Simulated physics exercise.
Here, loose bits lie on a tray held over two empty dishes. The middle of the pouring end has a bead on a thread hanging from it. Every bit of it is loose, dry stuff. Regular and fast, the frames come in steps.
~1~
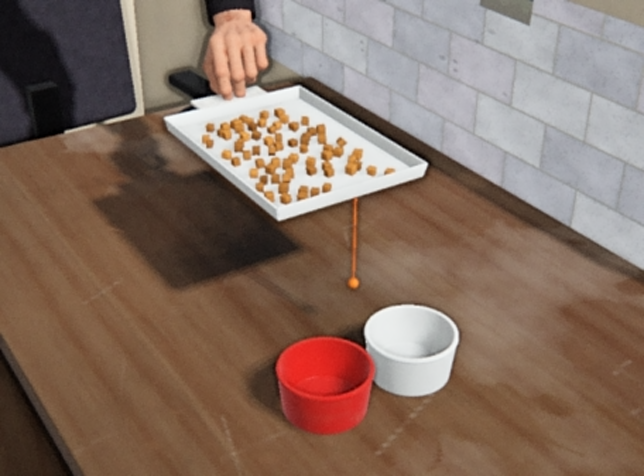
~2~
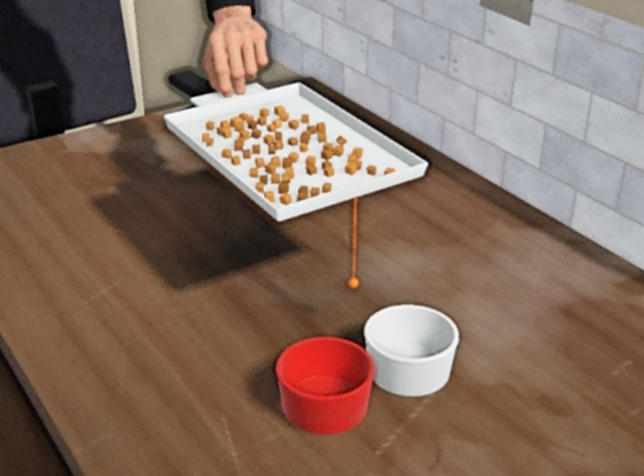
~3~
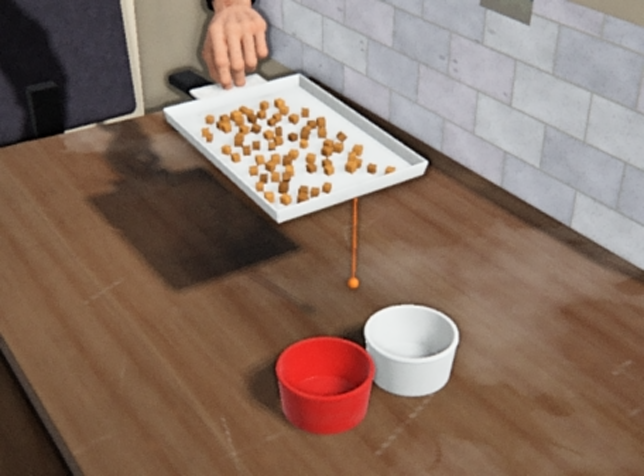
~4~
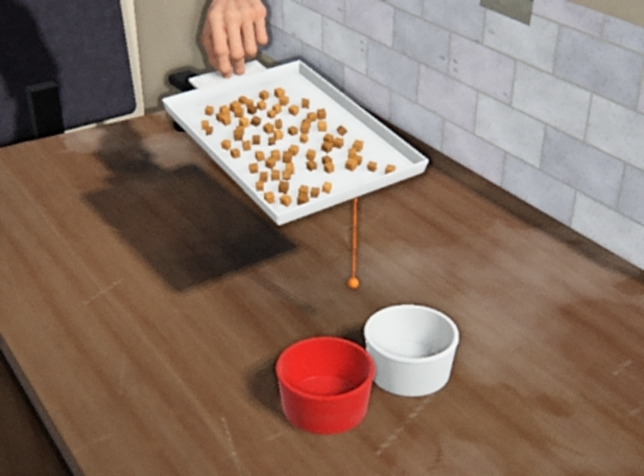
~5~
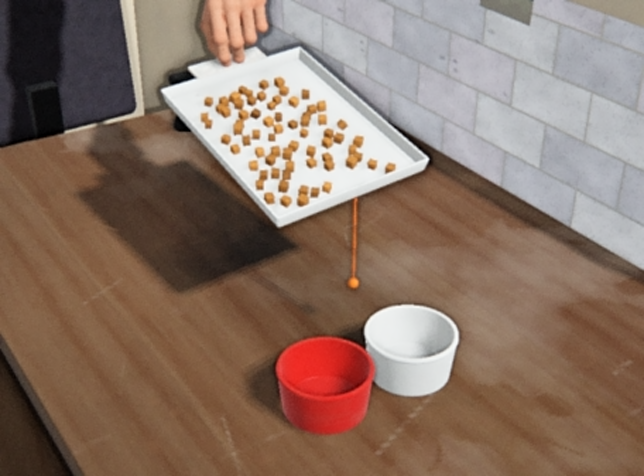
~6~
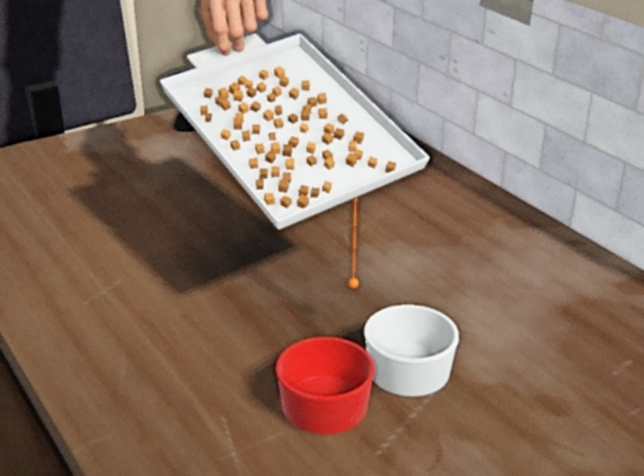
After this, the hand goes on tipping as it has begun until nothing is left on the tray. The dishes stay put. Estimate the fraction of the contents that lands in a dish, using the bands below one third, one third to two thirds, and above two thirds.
The fraction that lands in a dish is below one third.
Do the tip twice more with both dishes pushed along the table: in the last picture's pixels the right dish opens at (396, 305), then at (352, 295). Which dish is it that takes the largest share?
Tries in order: The one to the left, the one to the left.
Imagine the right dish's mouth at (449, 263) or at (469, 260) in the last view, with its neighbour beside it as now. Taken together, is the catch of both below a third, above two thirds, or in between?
First: Less than a third; second: Less than a third.
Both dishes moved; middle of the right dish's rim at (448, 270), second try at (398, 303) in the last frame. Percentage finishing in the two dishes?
The first position comes out at 0 per cent, the other at 70 per cent.
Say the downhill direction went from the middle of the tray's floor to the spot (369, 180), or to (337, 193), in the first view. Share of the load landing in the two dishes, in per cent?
I'd say roughly 20 percent with the first slope, 40 percent with the other.
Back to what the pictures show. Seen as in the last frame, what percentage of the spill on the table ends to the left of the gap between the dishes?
Looks to be around 90 per cent of the spill.
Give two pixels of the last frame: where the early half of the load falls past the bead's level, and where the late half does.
Early-half point (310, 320); late-half point (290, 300).
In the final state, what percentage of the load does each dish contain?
Around 10 in a hundred in the left dish and around 0 in a hundred in the right dish.
Soon after the last picture, tray tipped steeply; nearly all on the tray; a small part in the air.
A little later, tray tipped past a quarter turn; about two thirds on the tray; a small part in the left dish; about a quarter outside both; a small part in the air.
Later still, tray tipped past a quarter turn; a small part in the left dish; a stray few in the right dish; most outside both.
At rest, tray tipped past a quarter turn; a small part in the left dish; a stray few in the right dish; most outside both.
